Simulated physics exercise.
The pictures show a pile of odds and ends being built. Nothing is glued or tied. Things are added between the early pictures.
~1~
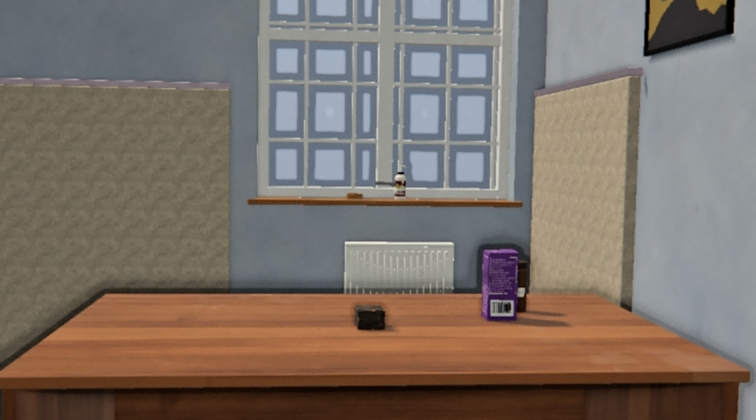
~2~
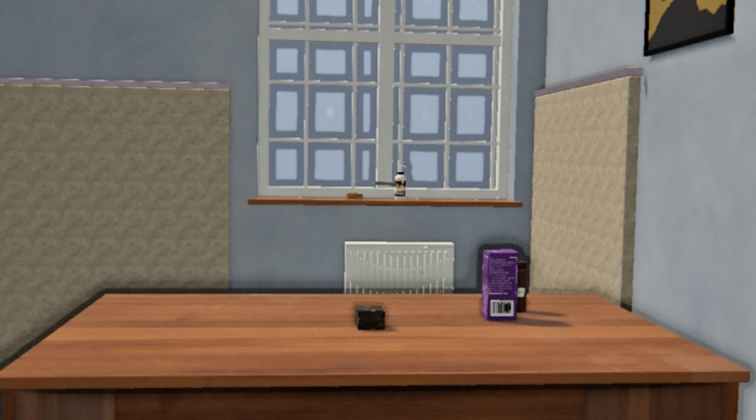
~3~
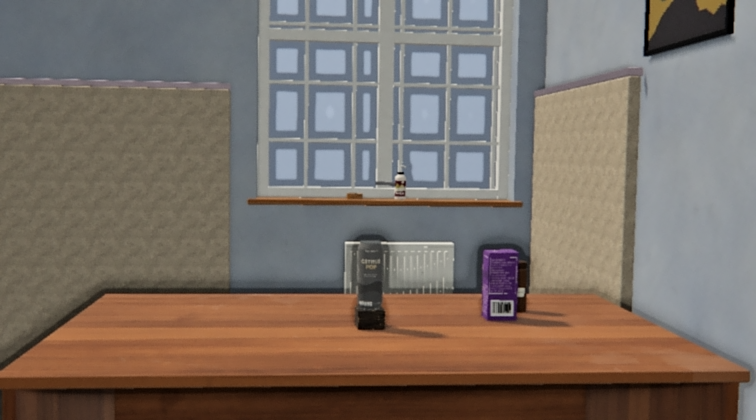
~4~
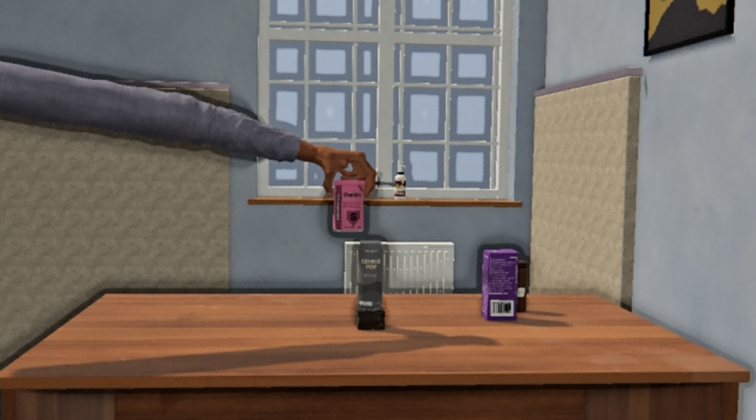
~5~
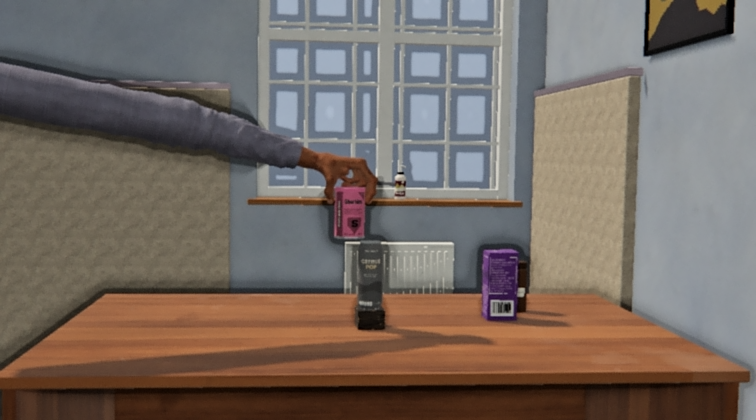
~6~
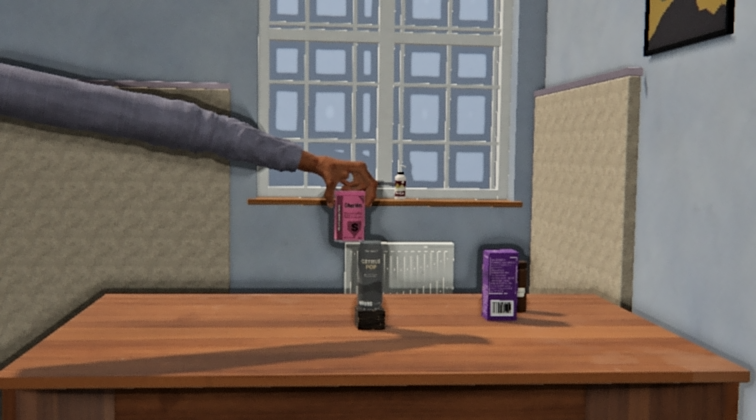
A tall grey container appeared on the small black object on the wooden table, left of a purple carton; then a hand from the left held a pink tin above it and lowered it slightly.
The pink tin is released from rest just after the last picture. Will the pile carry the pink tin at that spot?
It comes apart.
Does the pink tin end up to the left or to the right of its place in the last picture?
It goes to the left.
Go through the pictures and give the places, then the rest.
The last thing is not in view yet, in the first frame.
The last thing is not in view yet; purple carton (500, 285), in the second frame.
The last thing is not in view yet; grey can (370, 275), in the third frame.
On its way; pink tin (349, 206); purple carton (500, 285), in the fourth frame.
On its way; pink tin (350, 213); grey can (370, 275), in the fifth frame.
In place under the hand; pink tin (350, 216); purple carton (500, 285), in the sixth frame.
Then, 0.30 s past the last view, pink tin now fallen.
Then, 0.40 s past the last view, things are still on the move.
Then, 1.30 s past the last view, nothing new.
Finally, fallen, pink tin; the other 4 still in place. Final places as the last picture's camera would see them, pink tin near (310, 313). The pile gives way.
